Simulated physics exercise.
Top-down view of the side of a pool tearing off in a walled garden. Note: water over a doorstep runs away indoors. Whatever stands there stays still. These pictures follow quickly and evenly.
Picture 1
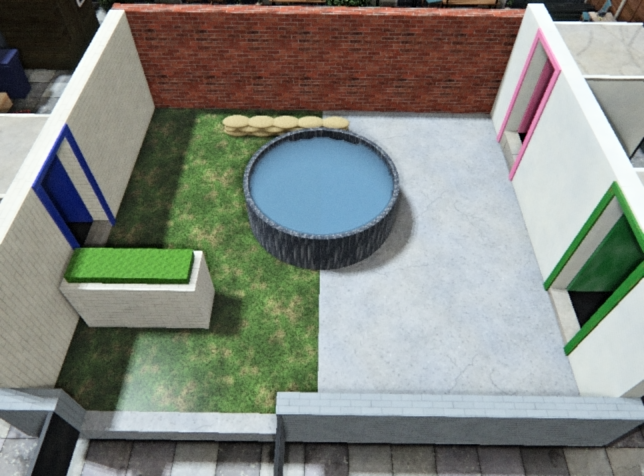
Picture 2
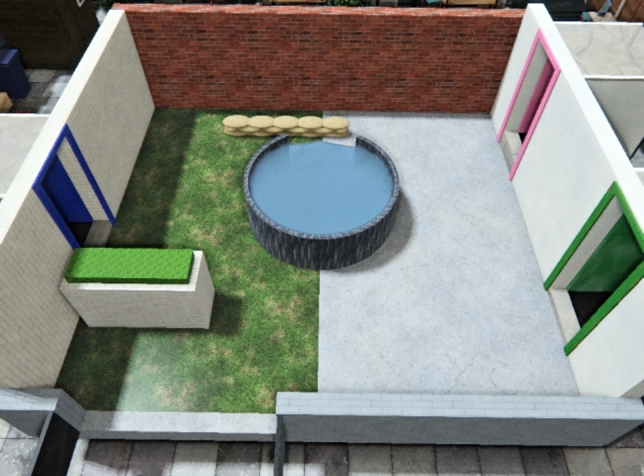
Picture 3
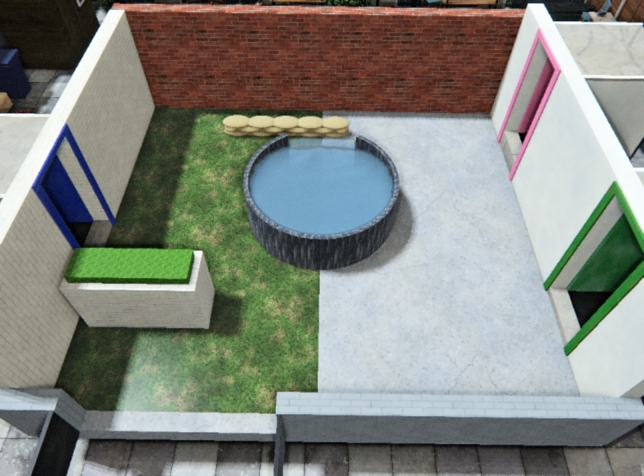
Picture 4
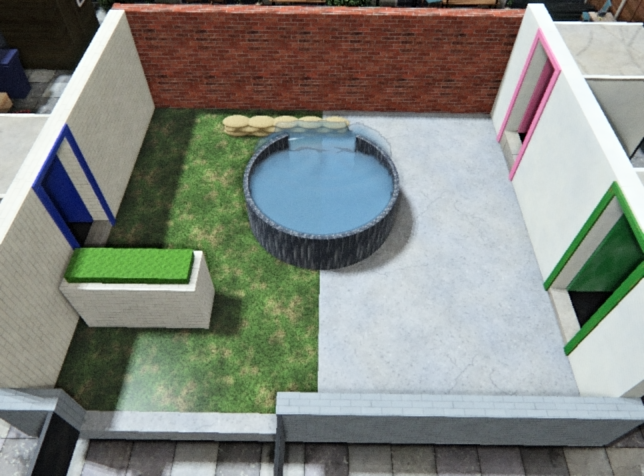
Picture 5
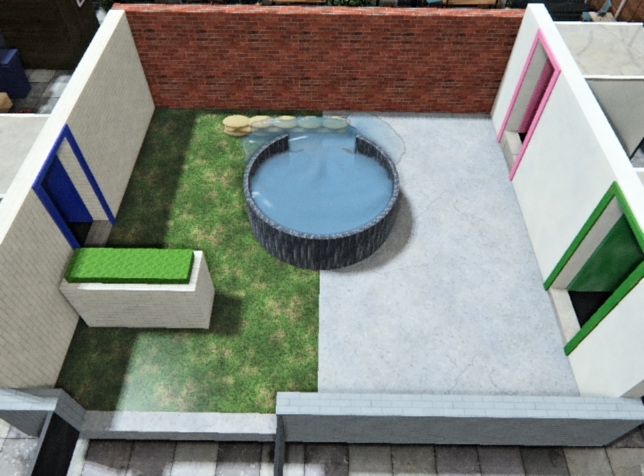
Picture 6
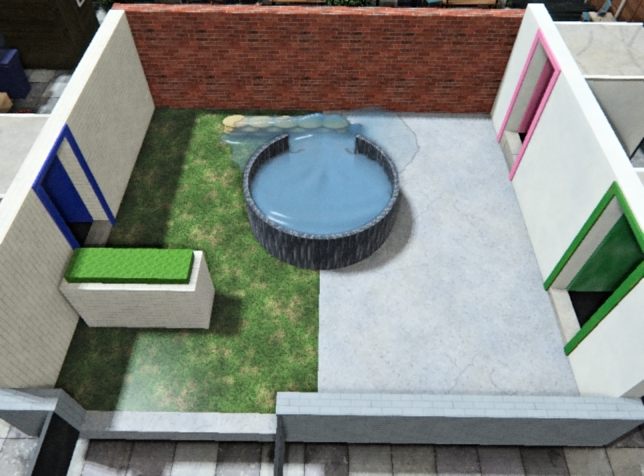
Water pours from a gap that opens in the far side of a round, dark-walled pool, seen from high above in a walled garden by a camera that stays still. The pool straddles grass and pale paving, with tan sandbags and a brick wall behind, a blue-framed doorway left, and pink and green ones right. The clear sheet spreads backward over the sandbags and rightward across the paving.
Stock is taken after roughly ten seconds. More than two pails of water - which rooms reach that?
The pink door falls short; the blue door falls short; the green door falls short.
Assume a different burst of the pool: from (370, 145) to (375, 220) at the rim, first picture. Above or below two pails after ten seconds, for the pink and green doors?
Result - pink one does not reach it, green one tops the mark.
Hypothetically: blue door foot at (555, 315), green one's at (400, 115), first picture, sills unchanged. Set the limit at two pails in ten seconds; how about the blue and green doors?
Blue stays within it; green exceeds the limit.
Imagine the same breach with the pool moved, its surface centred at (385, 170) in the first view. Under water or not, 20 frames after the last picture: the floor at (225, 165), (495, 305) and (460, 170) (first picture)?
In order, the three spots end up waterlogged, waterlogged and waterlogged.
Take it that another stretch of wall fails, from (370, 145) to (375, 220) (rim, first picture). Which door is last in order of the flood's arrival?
I'd say the blue one.
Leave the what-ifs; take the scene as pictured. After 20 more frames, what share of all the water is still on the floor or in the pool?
I'd put it at about 100 per cent.
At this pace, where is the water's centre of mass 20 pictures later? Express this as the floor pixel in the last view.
Centre of the water: Near (328, 174).
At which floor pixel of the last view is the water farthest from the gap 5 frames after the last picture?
Somewhere near (481, 115).
A moment on, water covers 20 % of the floor; the pink door not reached, the blue door not reached, the green door not reached.
Next, water covers 35 % of the floor; the pink door wet at the sill, nothing in, the blue door not reached, the green door not reached.
Then, water covers 55 % of the floor; the pink door wet at the sill, nothing in, the blue door wet at the sill, nothing in, the green door wet at the sill, nothing in.
Later, water covers 80 % of the floor; the pink door wet at the sill, nothing in, the blue door wet at the sill, nothing in, the green door wet at the sill, nothing in.
In the end, water covers 95 % of the floor; the pink door wet at the sill, nothing in, the blue door wet at the sill, nothing in, the green door wet at the sill, nothing in.
